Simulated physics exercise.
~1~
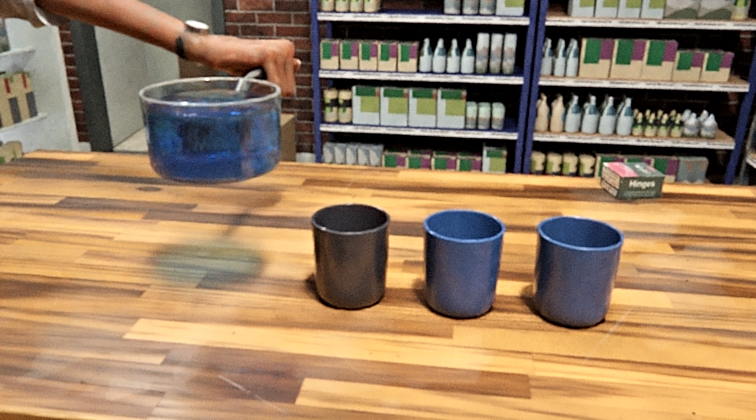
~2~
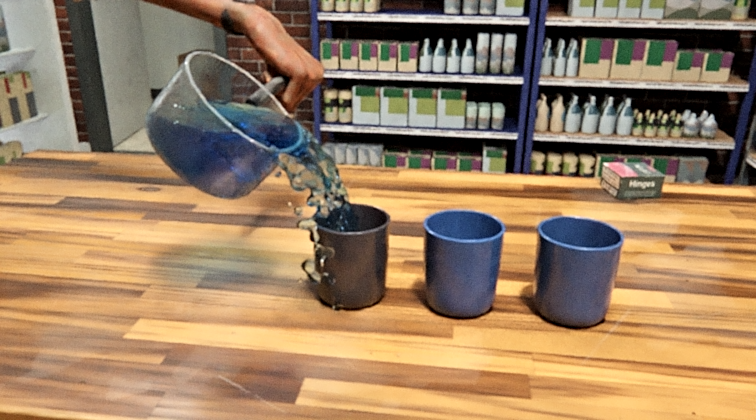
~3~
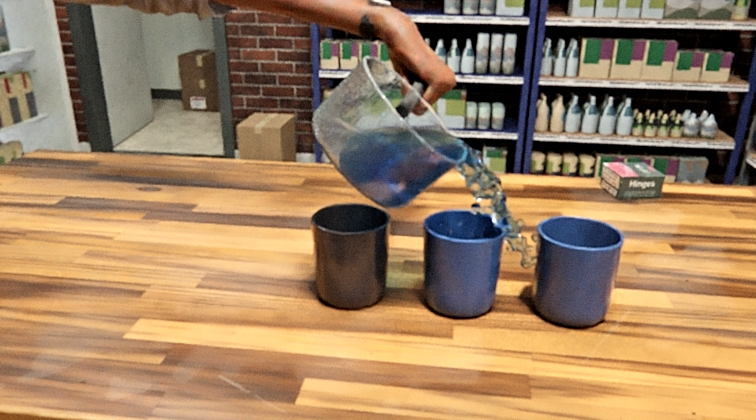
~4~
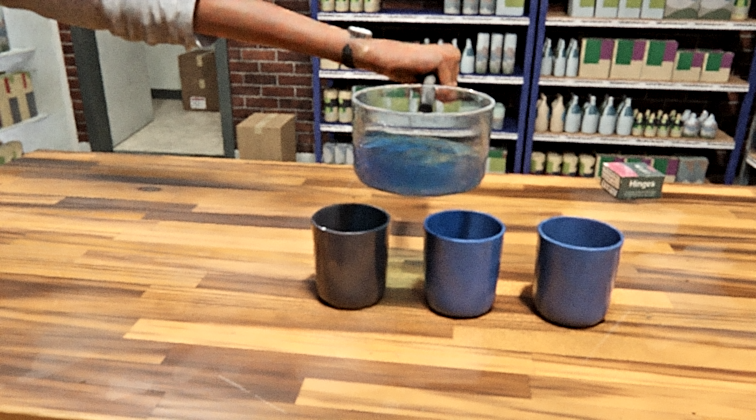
The clip shows a hand tilting a clear pot of blue liquid to the right above three mugs in a line on a wooden worktop, pouring while moving rightward, with some liquid splashing outside the mugs, before the pot returns nearly level above them, still holding some liquid.
